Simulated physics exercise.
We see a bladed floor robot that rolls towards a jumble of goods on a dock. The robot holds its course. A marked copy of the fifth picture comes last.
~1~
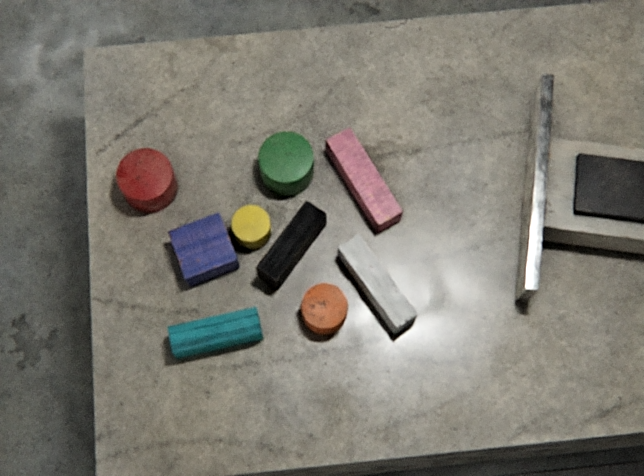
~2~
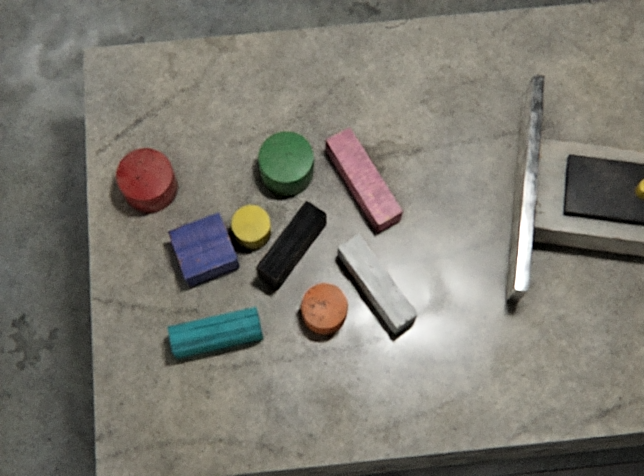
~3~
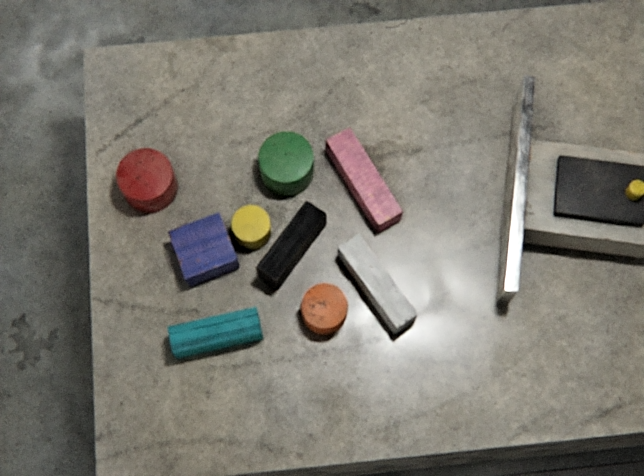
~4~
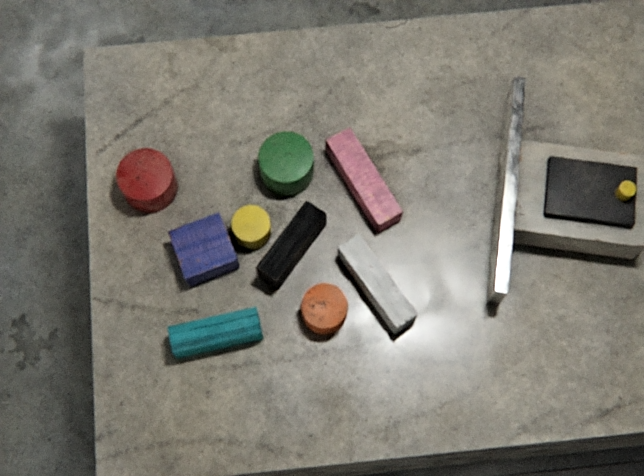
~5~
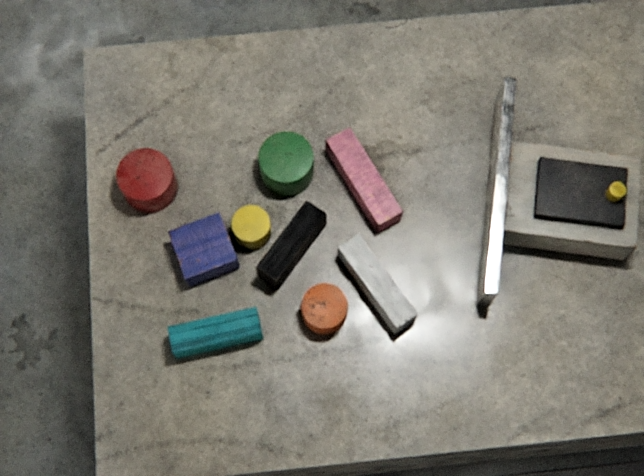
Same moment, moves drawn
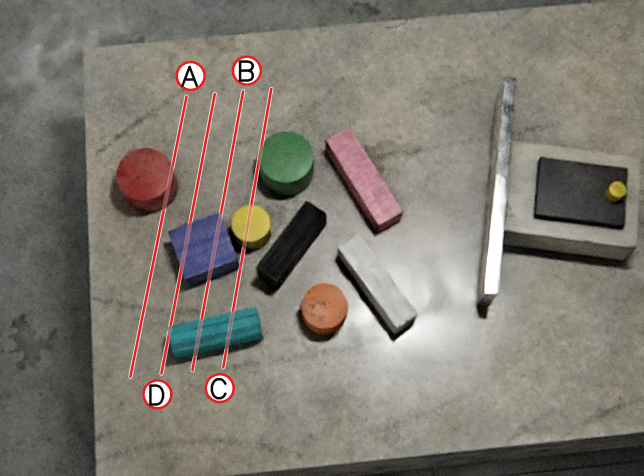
The clip opens on a dock where blocks and round canisters in several colours lie scattered at left, with a bladed robot partly in view at the right edge. The robot rolls slowly left, blade first, bringing more of its pale body and a small yellow knob into view, while the goods stay still.
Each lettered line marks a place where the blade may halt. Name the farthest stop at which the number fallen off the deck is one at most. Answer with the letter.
At D, and not beyond.
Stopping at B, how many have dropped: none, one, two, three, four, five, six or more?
In all, none.
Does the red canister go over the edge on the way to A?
By then, yes.
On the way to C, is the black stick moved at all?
Yes.
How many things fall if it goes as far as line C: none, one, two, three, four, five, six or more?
The count is none.
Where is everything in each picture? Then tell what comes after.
Black stick (292, 245); red canister (147, 181); turquoise stick (216, 333), in the first frame.
Robot (603, 188); yellow canister (252, 227), in the second frame.
Robot (594, 189); green canister (287, 164), in the third frame.
Robot (584, 190); orange canister (325, 309), in the fourth frame.
Robot (575, 191); black stick (292, 245); red canister (147, 181); turquoise stick (216, 333), in the fifth frame.
On the copy, A at (160, 230); B at (219, 224); C at (248, 222); D at (189, 227).
On D. First, robot (461, 202); orange canister (317, 308); white bar (353, 289).
Then, robot (349, 213); turquoise stick (154, 349); blue crate (177, 252).
Finally, robot (261, 222); red canister (94, 174); blue crate (100, 258); none fallen.
By contrast, A drops three; B is within the limit but short; C is within the limit but short.
